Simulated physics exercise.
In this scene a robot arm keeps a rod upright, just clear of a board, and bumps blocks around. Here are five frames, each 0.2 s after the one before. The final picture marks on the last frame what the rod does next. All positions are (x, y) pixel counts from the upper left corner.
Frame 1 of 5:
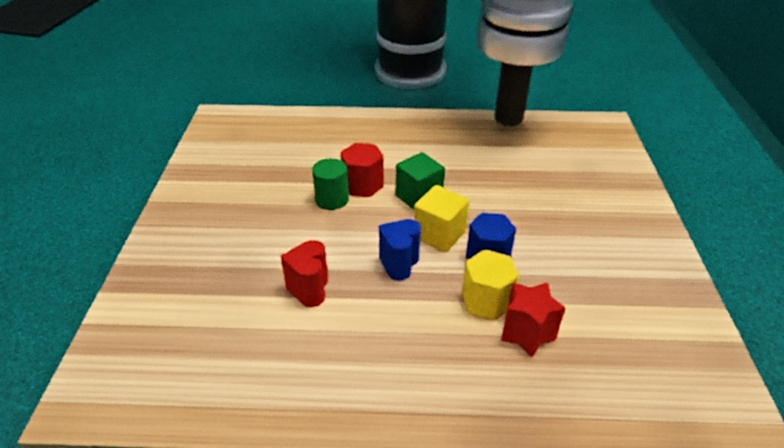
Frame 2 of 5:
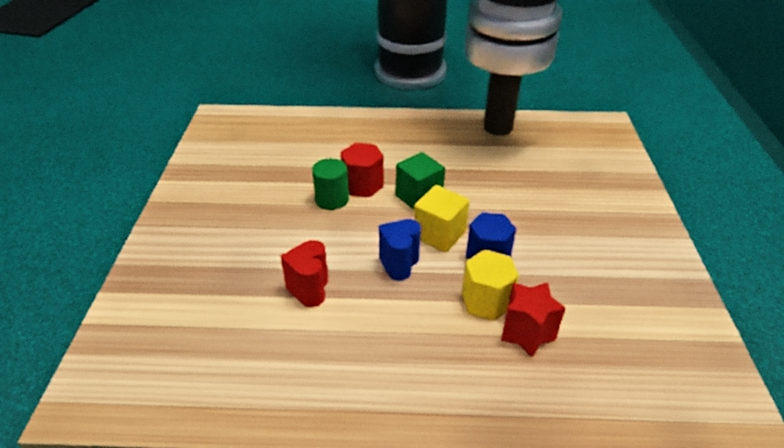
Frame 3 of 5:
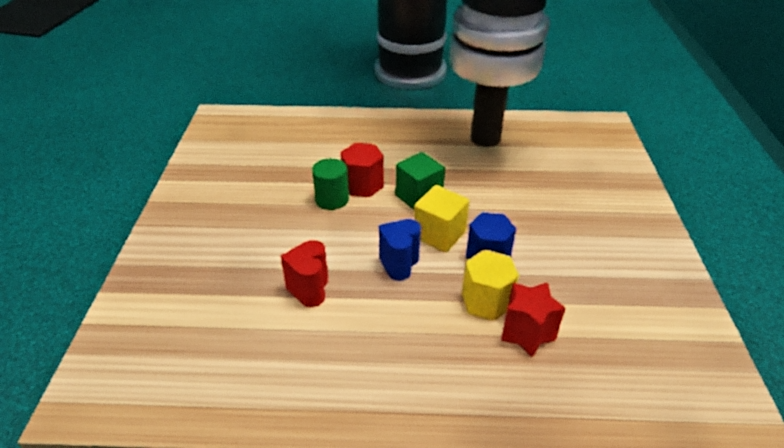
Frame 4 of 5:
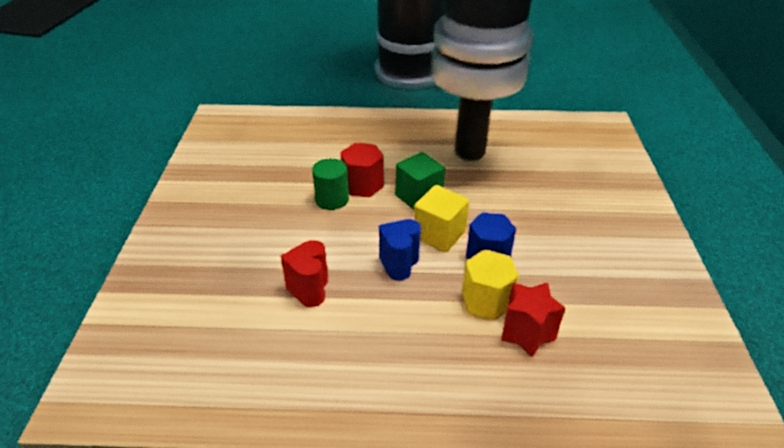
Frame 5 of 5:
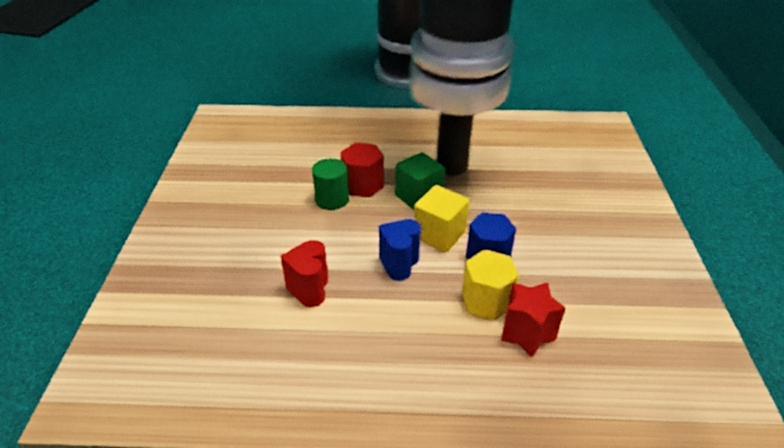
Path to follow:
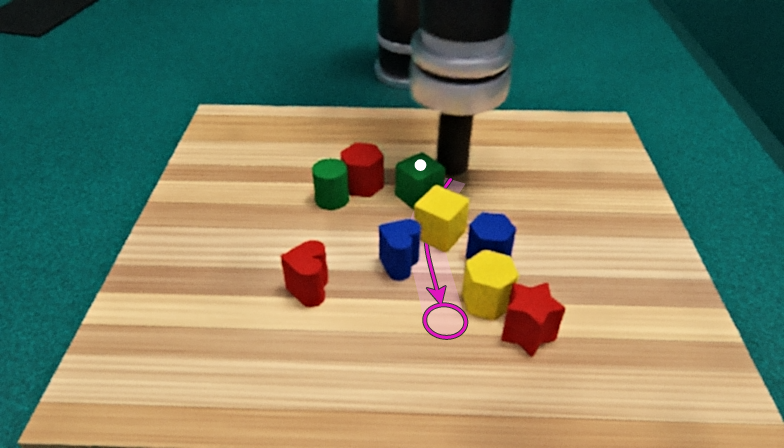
A robot arm moves its black rod left and nearer, beside the still green block.
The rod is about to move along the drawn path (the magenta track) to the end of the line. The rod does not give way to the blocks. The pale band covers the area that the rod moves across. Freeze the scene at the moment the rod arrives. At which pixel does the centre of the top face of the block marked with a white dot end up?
If I read the scene right, the answer is (395, 179).
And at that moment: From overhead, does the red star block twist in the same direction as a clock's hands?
Yes, that is what happens.
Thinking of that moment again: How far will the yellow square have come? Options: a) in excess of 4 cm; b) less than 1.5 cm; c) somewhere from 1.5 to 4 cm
a.
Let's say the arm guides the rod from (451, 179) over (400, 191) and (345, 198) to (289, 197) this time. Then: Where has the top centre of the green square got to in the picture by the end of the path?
When the path ends, it will be at (382, 185).
The line goes from (451, 179) via (429, 216) and (430, 264), ending at (445, 321); the dot is on the green square.
The first path, step by step. One third of the way, rod (430, 205); green square (395, 179), turned 50° clockwise; yellow square (445, 213), turned 15° anticlockwise.
Two thirds of the way, rod (431, 252); blue heart-shaped block (393, 242), turned 45° clockwise; green square (395, 179), turned 50° clockwise; yellow square (465, 252), turned 85° anticlockwise; yellow hexagonal block (504, 275); red star block (545, 307).
At the end, rod (446, 308); blue heart-shaped block (393, 246), turned 65° clockwise; green square (395, 179), turned 50° clockwise; yellow square (496, 292), turned 130° anticlockwise; yellow hexagonal block (544, 289), turned 55° anticlockwise; red star block (579, 322), turned 40° clockwise.
